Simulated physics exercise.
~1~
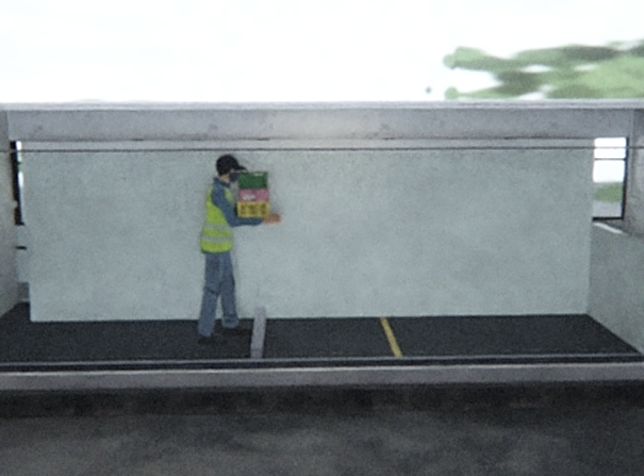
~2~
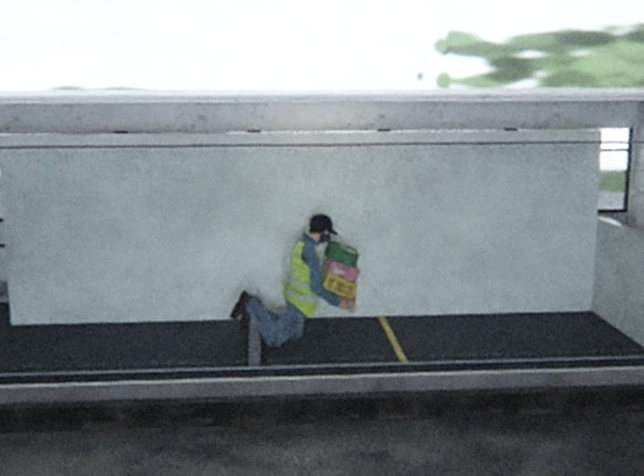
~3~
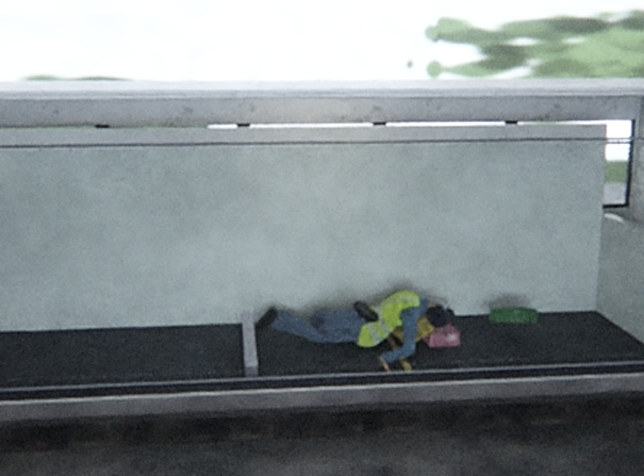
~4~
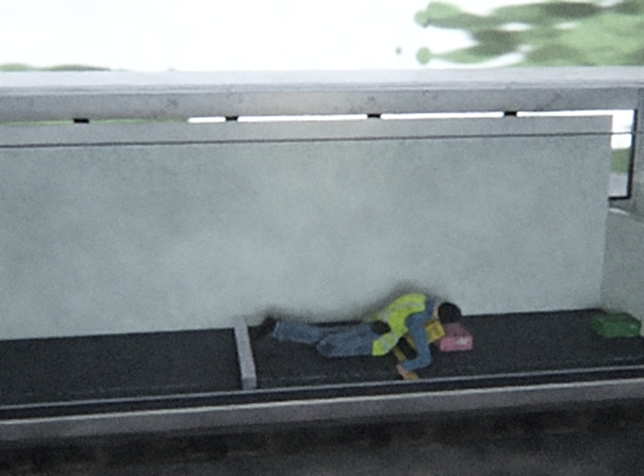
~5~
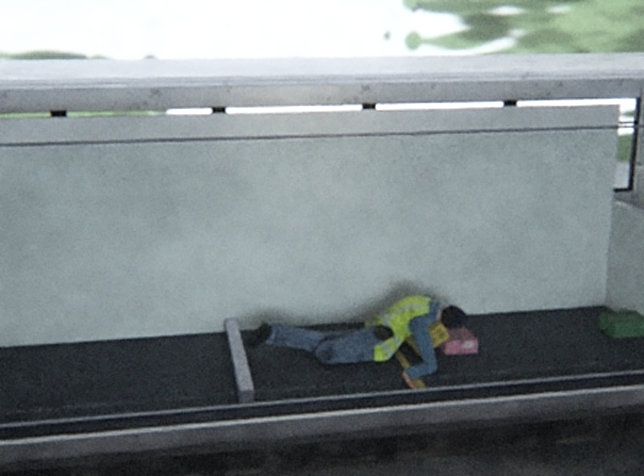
The footage shows a person in a cap and yellow vest carrying stacked green, pink and yellow boxes, then pitching forward over a low rail and landing face down. The green box slides far right, while the pink and yellow boxes rest by the head, all past the yellow line.
